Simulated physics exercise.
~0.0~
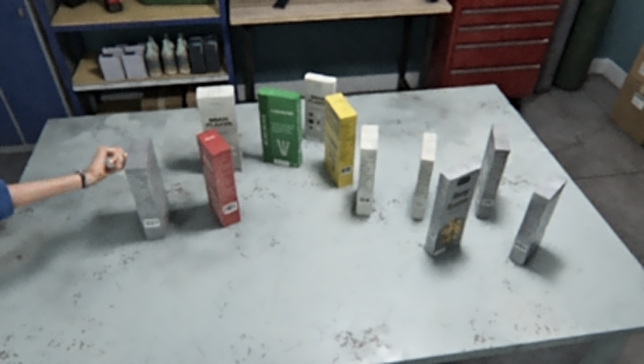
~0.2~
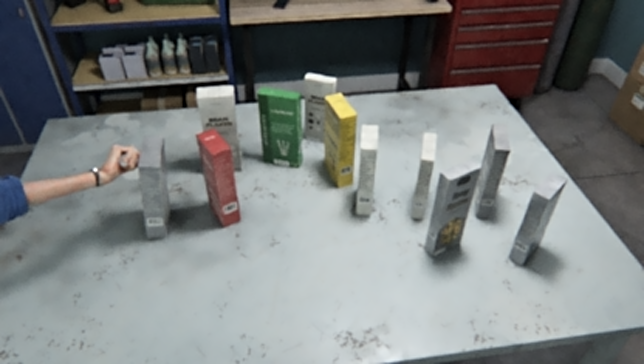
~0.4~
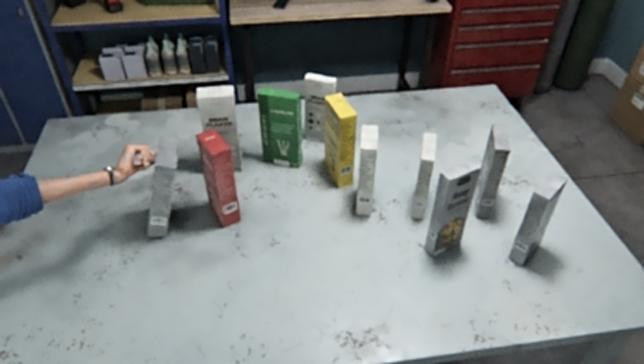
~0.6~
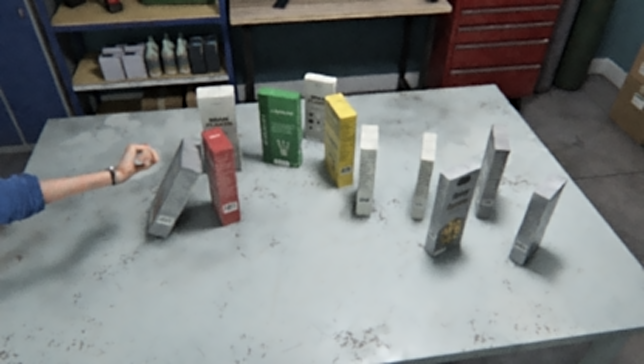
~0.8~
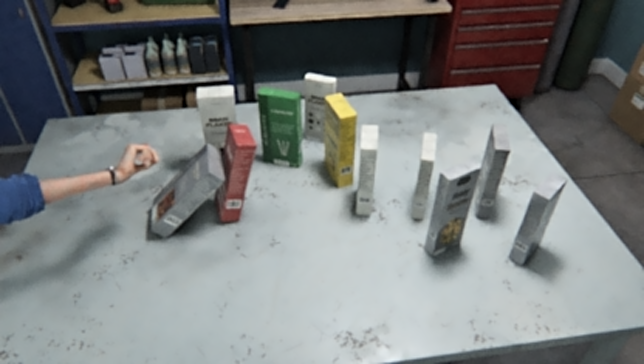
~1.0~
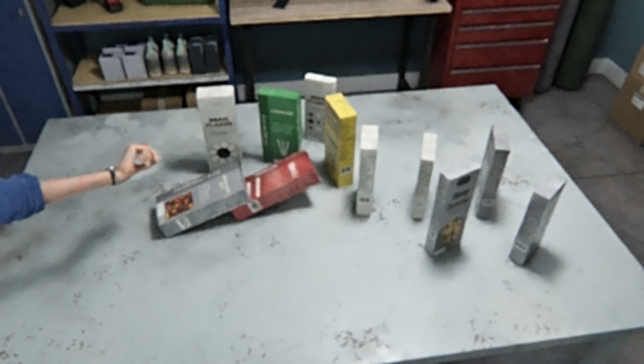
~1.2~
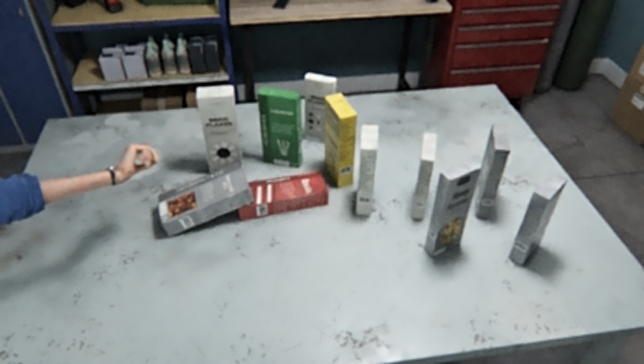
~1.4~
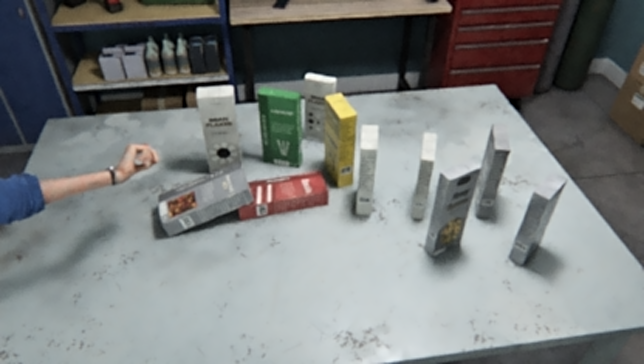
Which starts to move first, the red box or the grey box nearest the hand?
The grey box nearest the hand moves first. The red box only starts to lean later, as the grey one tips into it.
A grey box at the left of a pale, scuffed workshop table, seen from above at an angle, is nudged to the right by a hand reaching in from the left. Upright boxes stand across the table, with a red one beside it, green, yellow and white ones behind, and more grey and white ones to the right. The grey box tips over into the red box, which leans and topples to the right. Both come to rest lying on the table, the hand staying at the left, while the yellow, green and other boxes remain standing.
